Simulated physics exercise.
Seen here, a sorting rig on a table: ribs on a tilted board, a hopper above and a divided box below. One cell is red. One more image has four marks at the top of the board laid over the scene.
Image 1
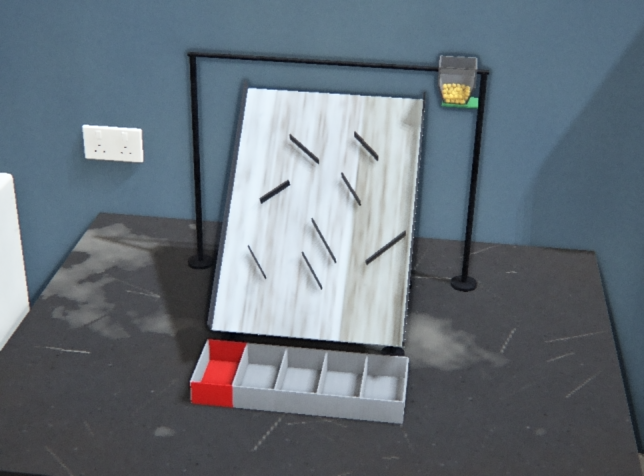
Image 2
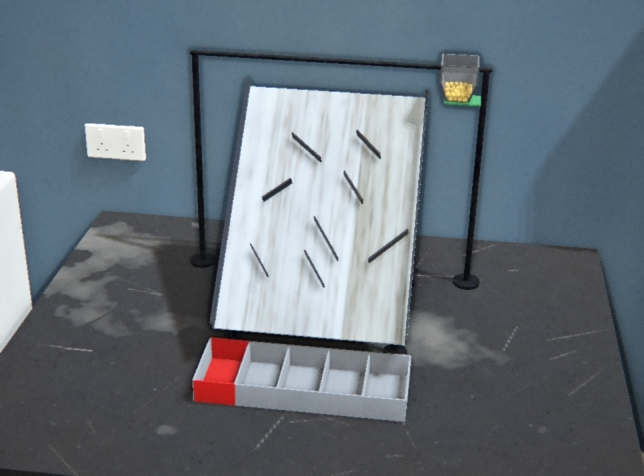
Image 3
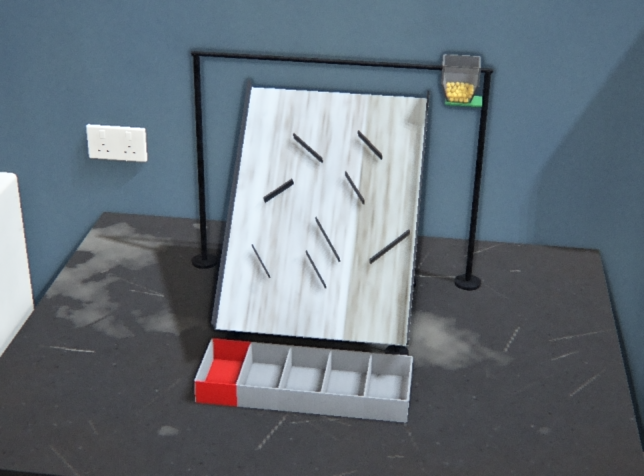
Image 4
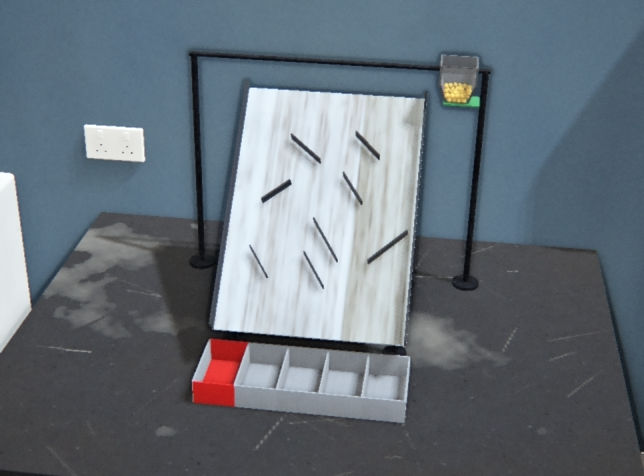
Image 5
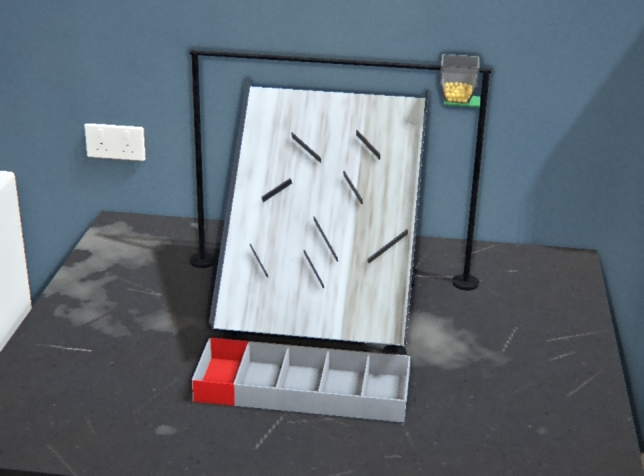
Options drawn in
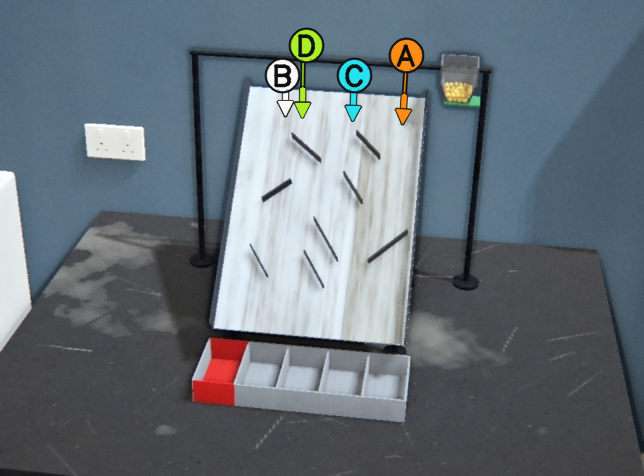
A tilted board with dark ribs stood on a dark table above a divided box with one red cell, while a small hopper of yellow pieces hung at the upper right; nothing moved except the slightly shifting view.
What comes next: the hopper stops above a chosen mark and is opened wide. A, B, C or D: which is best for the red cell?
Mark B.
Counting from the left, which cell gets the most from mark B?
The first from the left.
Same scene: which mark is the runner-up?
It is D.
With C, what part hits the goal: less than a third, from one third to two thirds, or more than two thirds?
It is less than a third.
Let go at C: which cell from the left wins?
The fourth.
On the marked copy, mark A meets the board at (402, 118); mark B meets the board at (285, 110); mark C meets the board at (352, 115); mark D meets the board at (302, 112).
Choosing A, none in the red cell, nearly all in other cells, a stray few outside the box.
Choosing B, most in the red cell, a small part in other cells, a stray few outside the box.
Choosing C, none in the red cell, nearly all in other cells, a small part outside the box.
Choosing D, about a third in the red cell, about half in other cells, a small part outside the box.
